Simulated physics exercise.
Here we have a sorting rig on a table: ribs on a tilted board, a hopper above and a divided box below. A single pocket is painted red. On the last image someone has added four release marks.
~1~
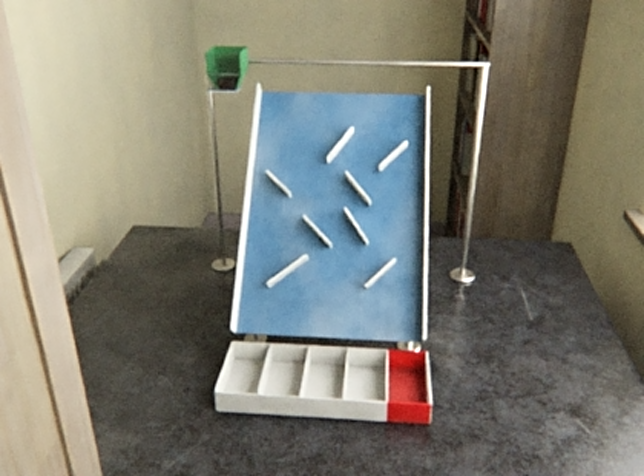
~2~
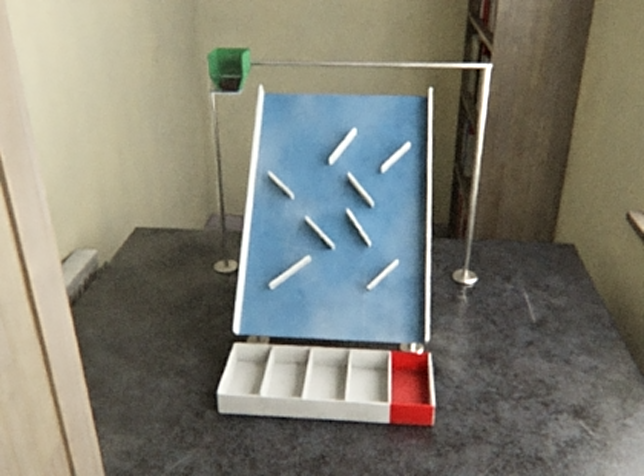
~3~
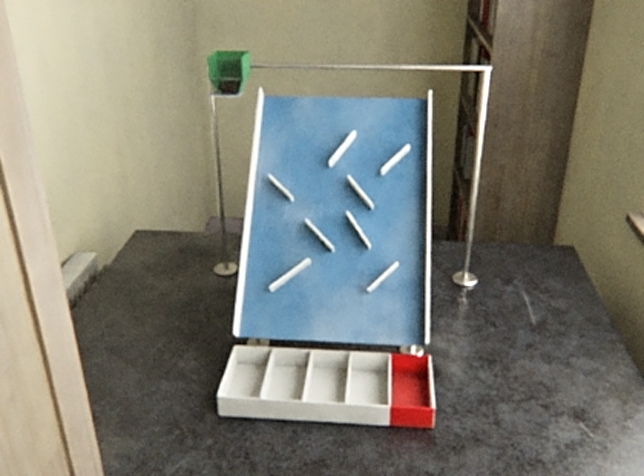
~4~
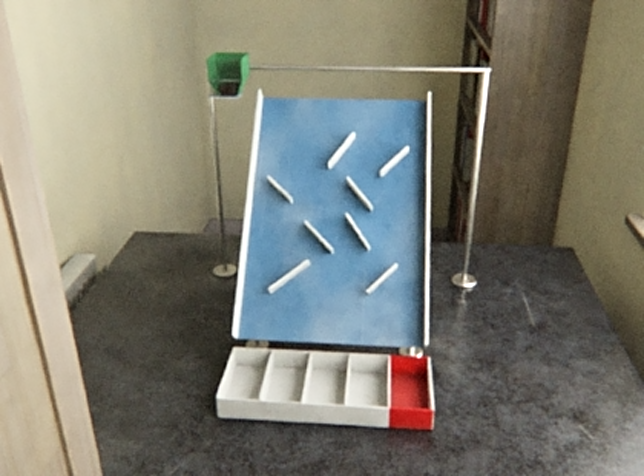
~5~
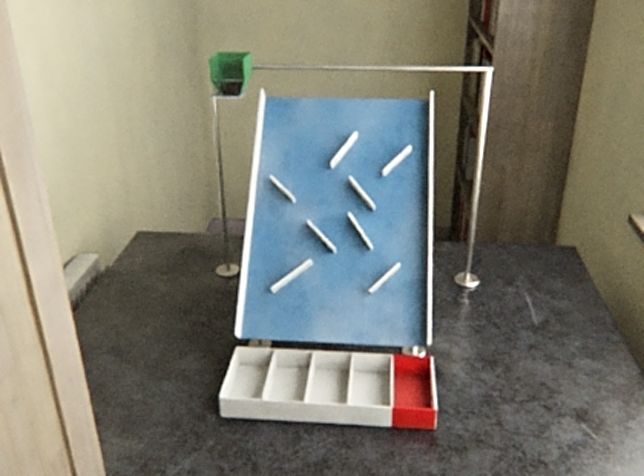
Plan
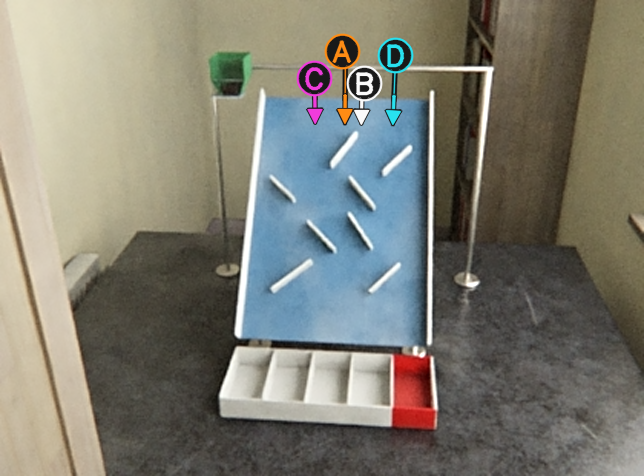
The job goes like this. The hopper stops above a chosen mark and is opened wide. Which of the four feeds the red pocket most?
The best mark is D.
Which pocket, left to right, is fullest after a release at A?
The first.
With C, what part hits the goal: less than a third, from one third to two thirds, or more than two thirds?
Less than a third.
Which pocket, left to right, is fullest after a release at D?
It is the fifth one.
On the marked copy, mark A meets the board at (345, 118); mark B meets the board at (361, 119); mark C meets the board at (315, 118); mark D meets the board at (393, 119).
With A, just a few in the red pocket, almost all in other pockets, about a tenth outside the box.
With B, roughly a quarter in the red pocket, roughly half in other pockets, roughly a quarter outside the box.
With C, just a few in the red pocket, the larger part in other pockets, about a tenth outside the box.
With D, roughly half in the red pocket, roughly a quarter in other pockets, roughly a quarter outside the box.
